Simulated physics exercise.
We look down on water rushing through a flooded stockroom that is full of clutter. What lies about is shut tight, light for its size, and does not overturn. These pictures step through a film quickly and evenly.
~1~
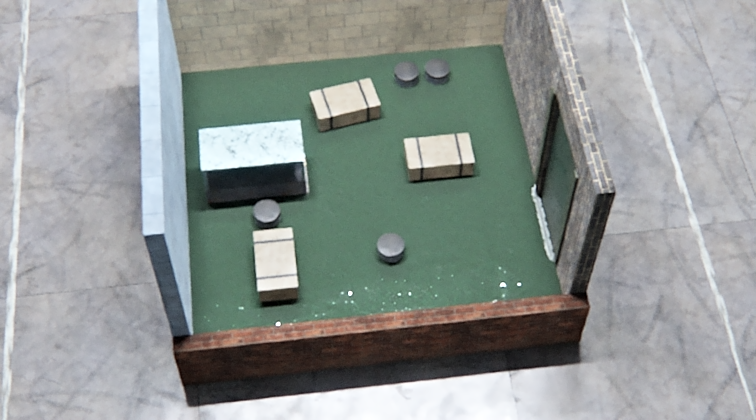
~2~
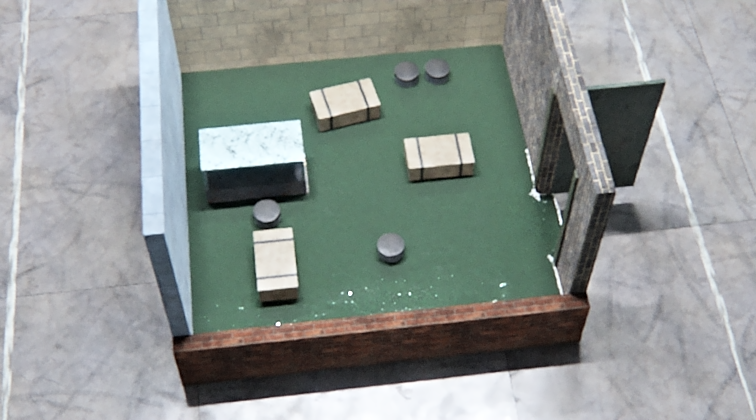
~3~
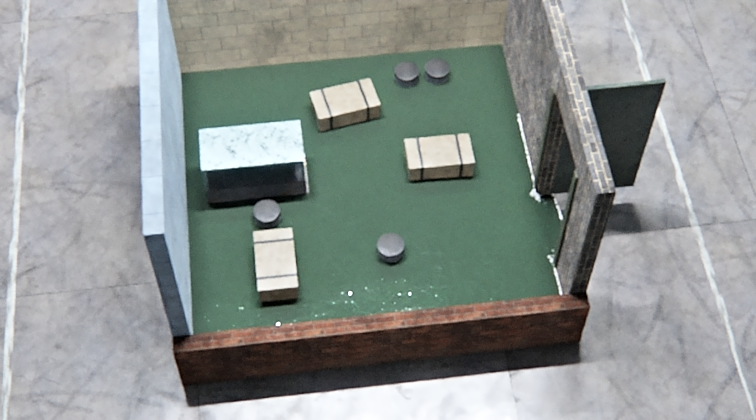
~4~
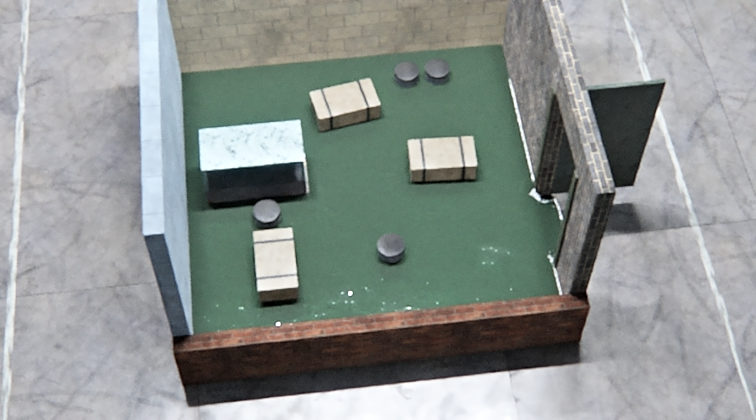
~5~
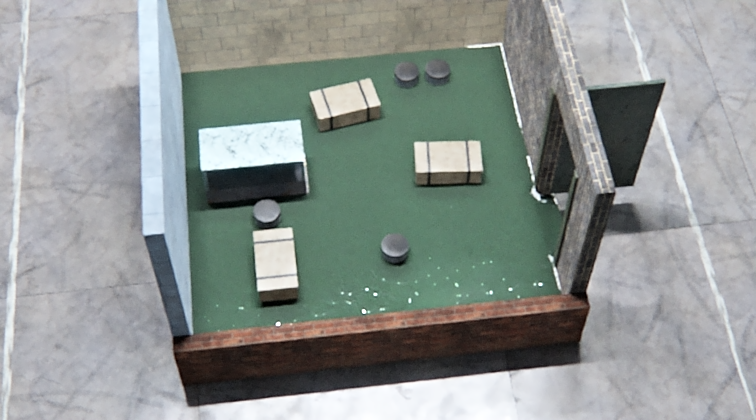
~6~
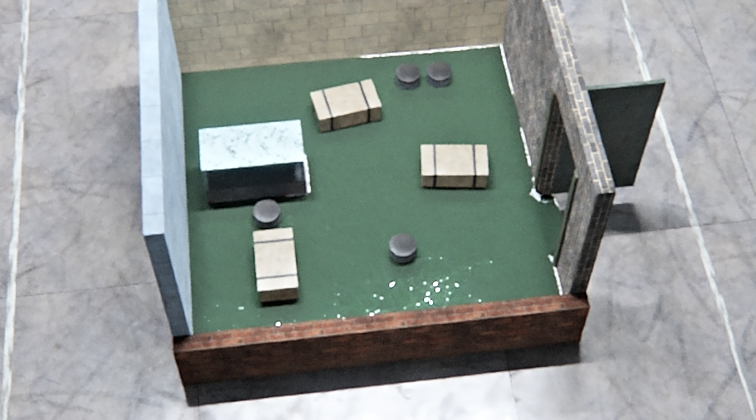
A green door swings outward, then a crate and a round pail drift slightly right.
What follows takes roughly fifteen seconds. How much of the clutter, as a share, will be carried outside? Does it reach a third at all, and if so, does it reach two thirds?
No.
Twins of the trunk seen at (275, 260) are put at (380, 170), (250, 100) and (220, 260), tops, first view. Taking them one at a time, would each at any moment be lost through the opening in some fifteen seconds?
Well, taking each in turn, that's lost to the flow, never removed and finally never removed.
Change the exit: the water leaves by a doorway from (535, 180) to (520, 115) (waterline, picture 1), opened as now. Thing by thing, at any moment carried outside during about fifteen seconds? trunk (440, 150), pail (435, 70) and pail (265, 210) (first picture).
The three come to escape, escape and no escape, in that order.
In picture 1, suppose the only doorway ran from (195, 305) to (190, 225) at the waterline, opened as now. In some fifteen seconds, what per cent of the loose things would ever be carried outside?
That would be near 40 per cent of the things.
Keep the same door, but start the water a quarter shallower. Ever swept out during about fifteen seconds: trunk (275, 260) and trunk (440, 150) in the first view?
Object 1: Retained; object 2: Exited.
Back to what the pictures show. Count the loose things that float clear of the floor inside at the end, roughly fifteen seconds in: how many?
The count comes to 2.
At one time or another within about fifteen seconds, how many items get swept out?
Number: 2.
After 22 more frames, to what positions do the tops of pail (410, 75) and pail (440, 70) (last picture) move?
Estimated: (452, 96); (477, 103).
A moment on, 0 of 7 are out; 7 afloat.
Next, 1 of 7 are out; 6 afloat.
Later, 2 of 7 are out; 5 afloat.
In the end, 2 of 7 are out; 2 afloat.
